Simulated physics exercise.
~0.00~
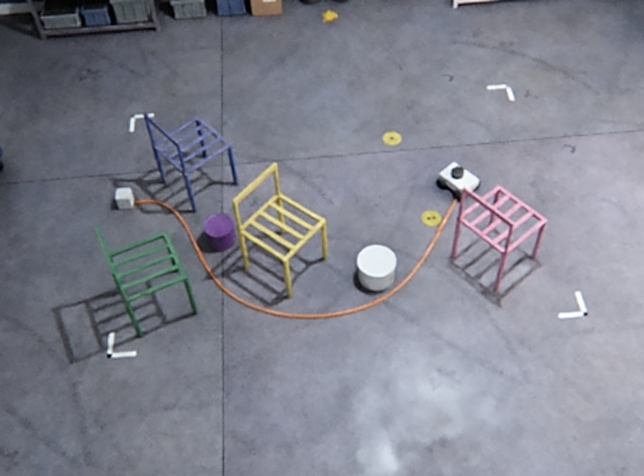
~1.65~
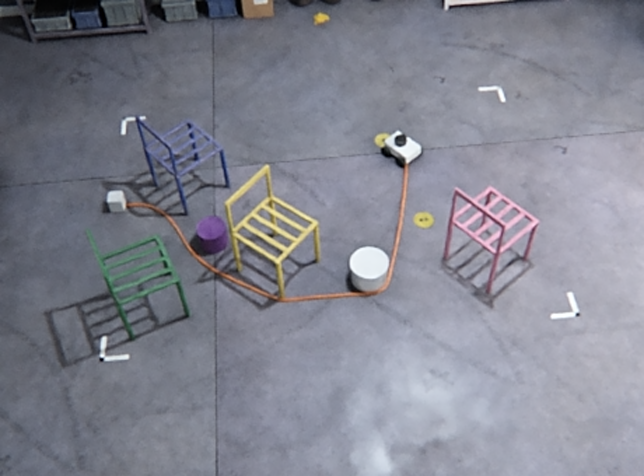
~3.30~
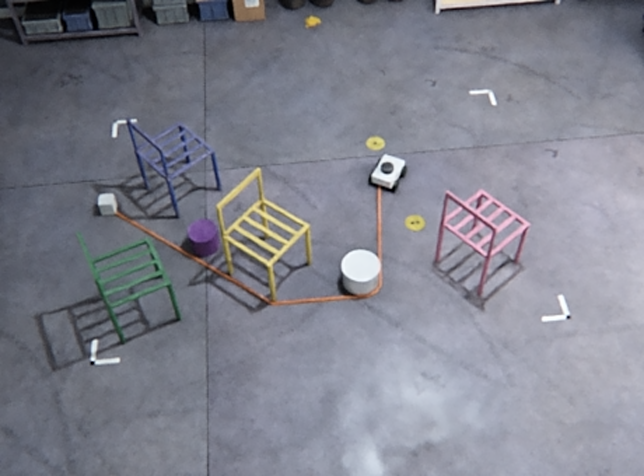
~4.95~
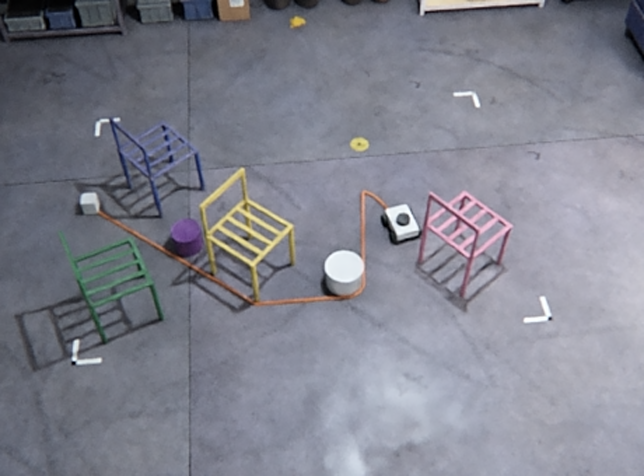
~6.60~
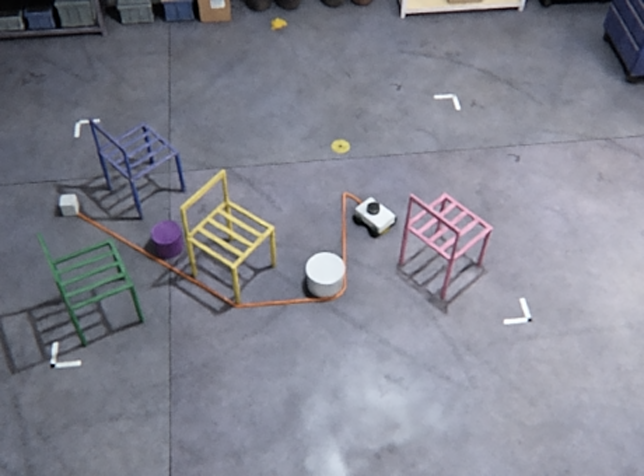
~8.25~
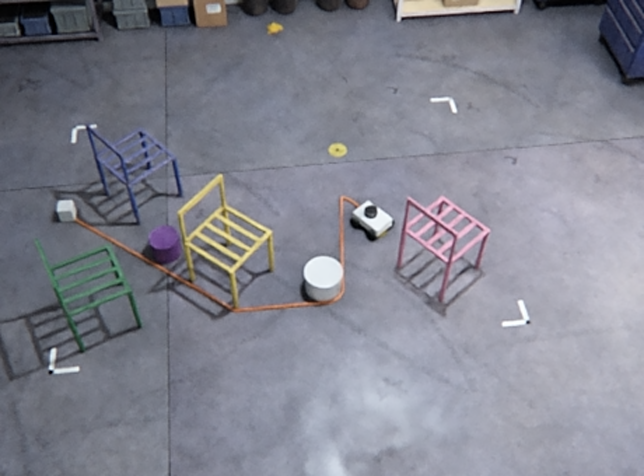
A yellow metal chair stands near the middle of a grey concrete floor seen from above, with blue and green chairs to the left, a pink one to the right, and purple and white bins between them. A small white wheeled cart beside the pink chair trails an orange lead to a pale block at left. The cart drives left and up to a yellow mark, and the lead draws in against the white bin. It turns back down and right toward another mark, bending the lead, and stops left of the pink chair. The chairs and bins stay put, and the lead remains attached.
